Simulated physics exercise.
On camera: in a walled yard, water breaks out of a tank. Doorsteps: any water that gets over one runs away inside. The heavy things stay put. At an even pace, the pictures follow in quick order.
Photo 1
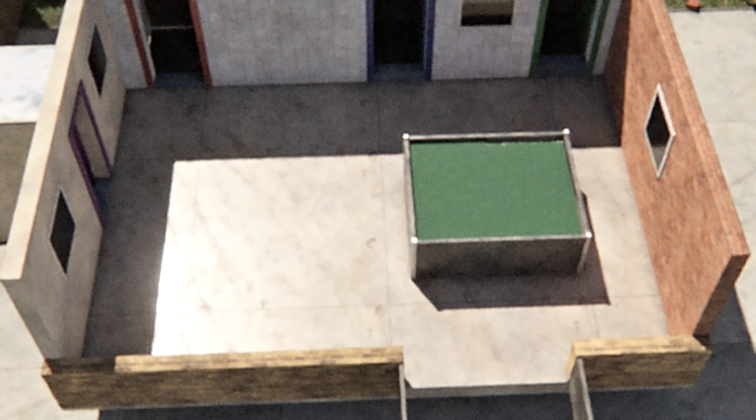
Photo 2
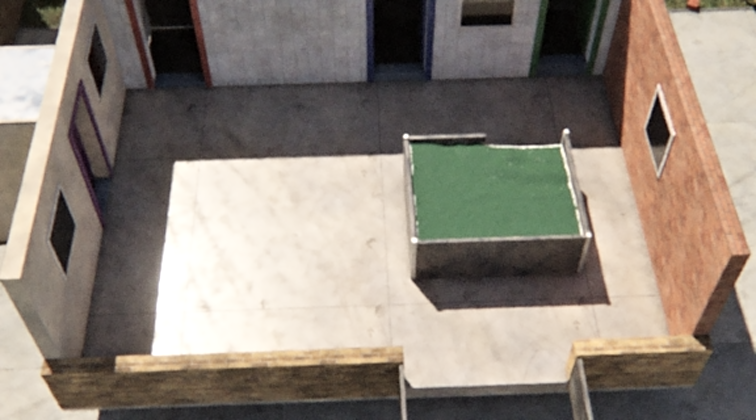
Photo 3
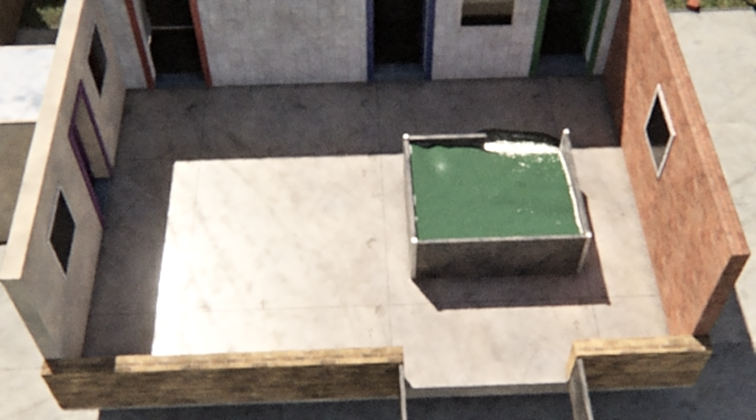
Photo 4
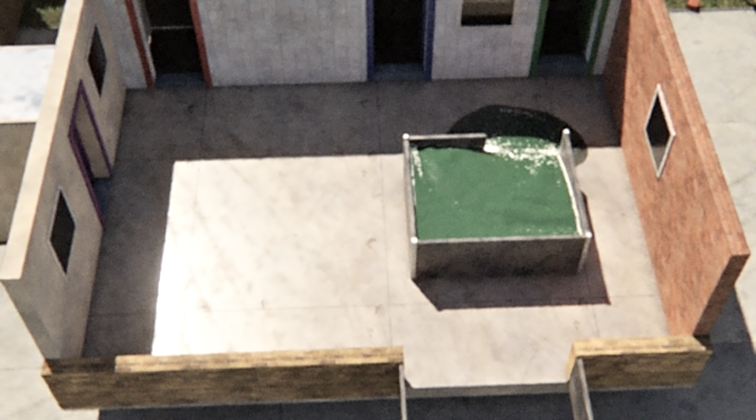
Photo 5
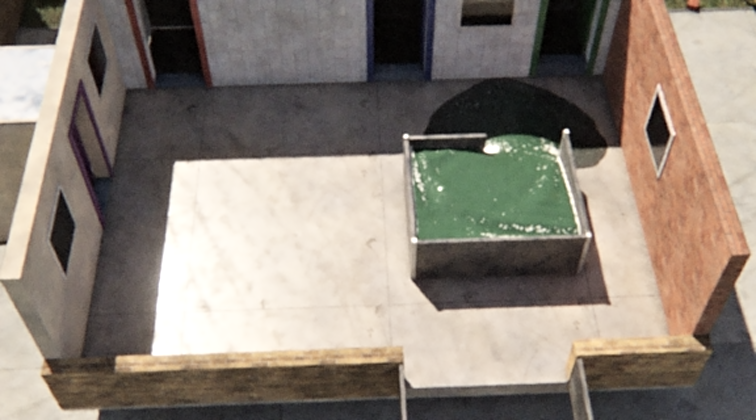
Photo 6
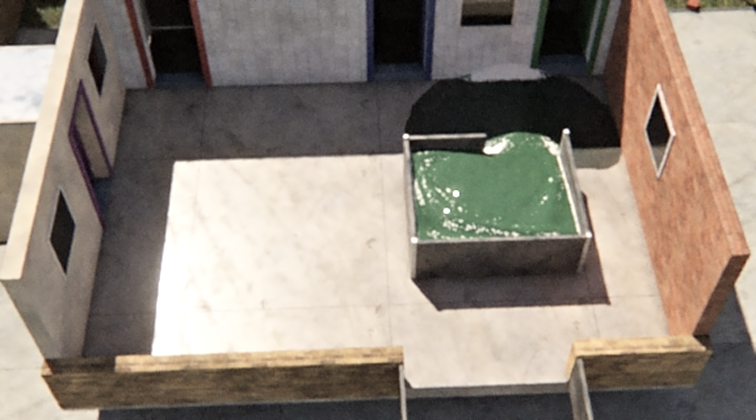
Water broke out through a gap in the far side of a green-topped tank in a walled yard, spreading steadily as a dark pool toward the back wall while the surface inside rippled and foamed.
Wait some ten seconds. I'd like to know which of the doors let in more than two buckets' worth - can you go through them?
Sure: The red door does not; the green door lets in more; the blue door does not; the purple door lets in more.
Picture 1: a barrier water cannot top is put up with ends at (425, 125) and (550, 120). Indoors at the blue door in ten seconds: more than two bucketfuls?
Looking at each in turn, blue remains within bounds.
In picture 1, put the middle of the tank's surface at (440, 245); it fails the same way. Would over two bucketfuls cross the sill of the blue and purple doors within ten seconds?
Blue exceeds it, purple exceeds it.
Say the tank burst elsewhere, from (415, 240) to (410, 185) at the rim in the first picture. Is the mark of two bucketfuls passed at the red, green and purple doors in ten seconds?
Result per door - red: Beyond the limit; green: Within bounds; purple: Beyond the limit.
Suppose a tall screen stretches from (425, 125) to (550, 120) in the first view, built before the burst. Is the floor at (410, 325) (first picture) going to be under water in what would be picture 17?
Spot check: Untouched.
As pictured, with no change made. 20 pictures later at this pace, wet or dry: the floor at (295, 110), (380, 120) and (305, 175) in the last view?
As listed, the points end up soaked, soaked and soaked.
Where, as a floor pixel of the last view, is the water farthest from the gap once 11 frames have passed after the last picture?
Pixel estimate: (229, 86).
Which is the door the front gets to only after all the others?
It's the one in purple.
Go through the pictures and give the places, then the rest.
The first picture shows the tank at (493, 188) is whole and still.
In the second picture, water pours out on the tank's far side and has run to a hidden place.
In the third picture, the front is at a hidden place, out from the gap on the tank's far side.
In the fourth picture, water pours out on the tank's far side and has run to (495, 108).
In the fifth picture, water pours out on the tank's far side and has run to (487, 84).
In the sixth picture, water pours out on the tank's far side and has run to (446, 80).
A moment on, water covers 15 % of the floor; the red door not reached, the green door under two buckets in, the blue door wet at the sill, nothing in, the purple door not reached.
Next, water covers 25 % of the floor; the red door not reached, the green door far over two buckets in, the blue door wet at the sill, nothing in, the purple door not reached.
Then, water covers 55 % of the floor; the red door wet at the sill, nothing in, the green door far over two buckets in, the blue door under two buckets in, the purple door not reached.
Later, water covers 85 % of the floor; the red door wet at the sill, nothing in, the green door far over two buckets in, the blue door under two buckets in, the purple door over two buckets in.
In the end, water covers 100 % of the floor; the red door under two buckets in, the green door far over two buckets in, the blue door under two buckets in, the purple door over two buckets in.
